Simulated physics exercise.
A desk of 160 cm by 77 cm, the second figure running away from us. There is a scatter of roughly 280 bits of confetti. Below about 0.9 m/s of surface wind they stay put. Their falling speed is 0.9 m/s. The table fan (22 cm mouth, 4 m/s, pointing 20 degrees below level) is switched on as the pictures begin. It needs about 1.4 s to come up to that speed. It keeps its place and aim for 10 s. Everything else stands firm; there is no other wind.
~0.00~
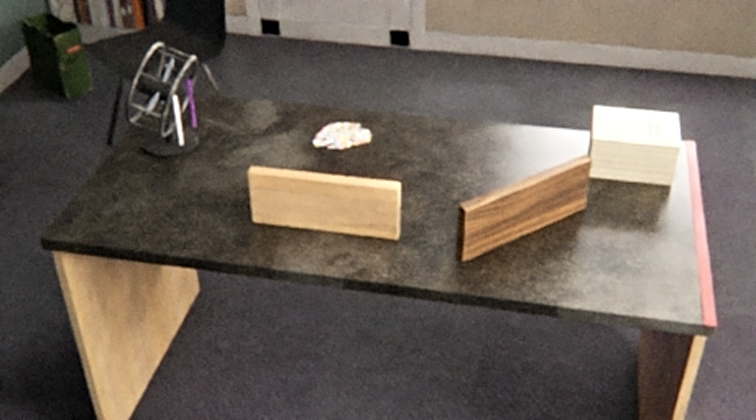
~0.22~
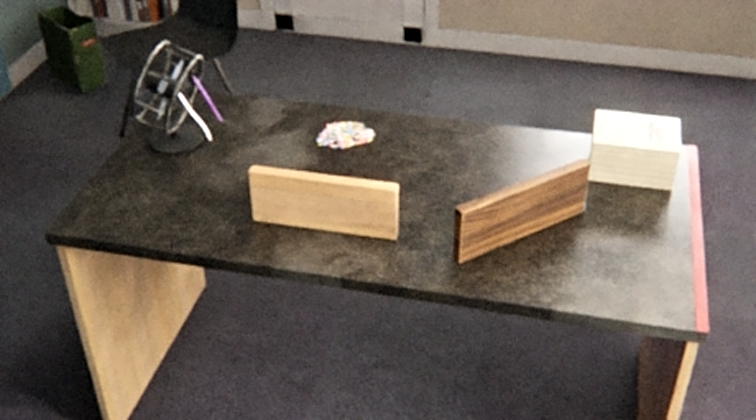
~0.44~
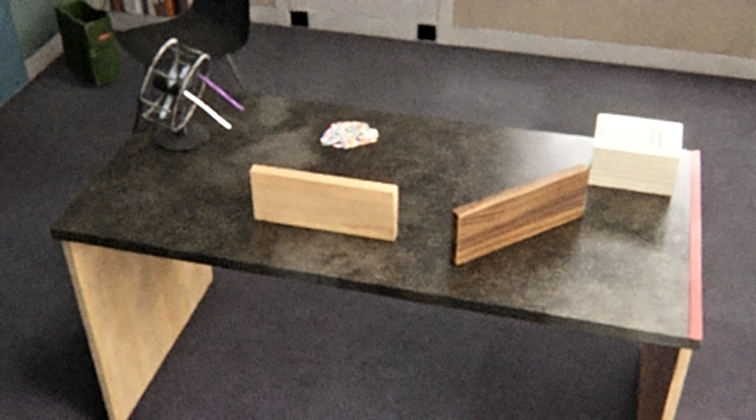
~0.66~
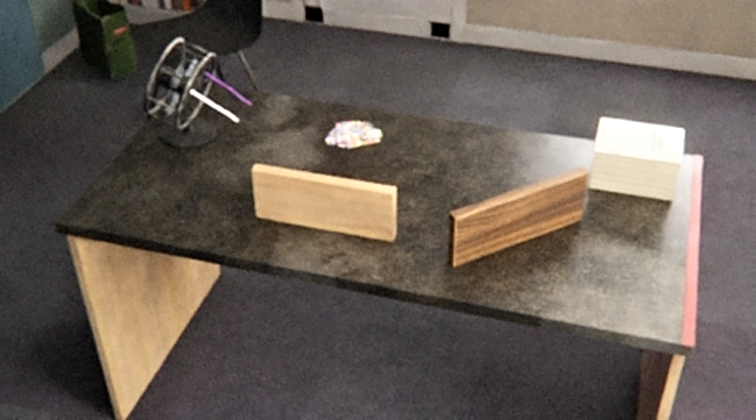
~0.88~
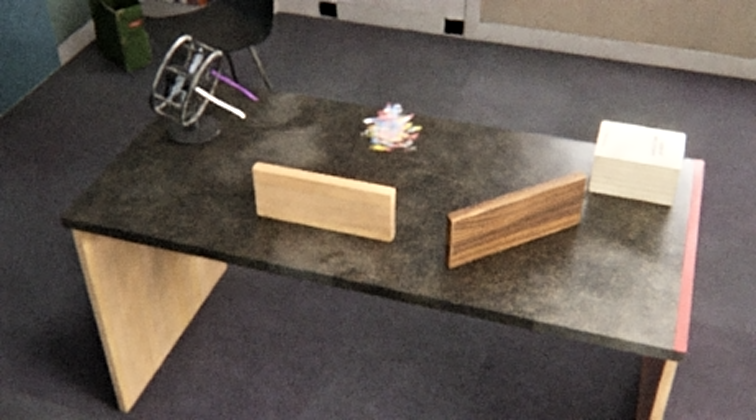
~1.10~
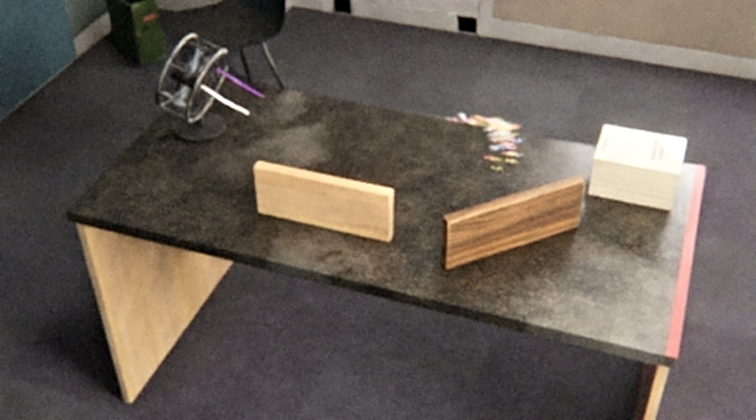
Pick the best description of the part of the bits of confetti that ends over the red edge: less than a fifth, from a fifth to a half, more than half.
The share over the red edge is under a fifth.
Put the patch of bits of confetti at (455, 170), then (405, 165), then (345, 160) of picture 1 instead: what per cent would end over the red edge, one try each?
In that order: 60 %, 60 %, 50 %.
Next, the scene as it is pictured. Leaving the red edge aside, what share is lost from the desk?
About 100 %.
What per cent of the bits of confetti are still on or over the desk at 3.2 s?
About 0 %.
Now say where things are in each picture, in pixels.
The middle of the bits of confetti is near (341, 136), none has stirred yet and the mouth of the table fan is at (162, 90), in the first frame.
The middle of the bits of confetti is near (344, 136), none has stirred yet and the red edge is centred on (702, 228), in the second frame.
The middle of the bits of confetti is near (348, 136), none has stirred yet, the top of a board is at (323, 178) and the top of a board is at (523, 188), in the third frame.
The middle of the bits of confetti is near (354, 134) and none has stirred yet, in the fourth frame.
The middle of the bits of confetti is near (389, 129), the farthest in sight from the table fan is at (418, 128) and about 95 % have left their places, in the fifth frame.
The middle of the bits of confetti is near (502, 130), the farthest in sight from the table fan is at (521, 140) and all have left their places, in the sixth frame.
After 2.0 s the count stands so, 0 % are over the red edge.
After 3.2 s the count stands so, 0 % are over the red edge.
After 5.5 s the count stands so, 0 % are over the red edge.
After 10.0 s, at the end, 0 % are over the red edge.
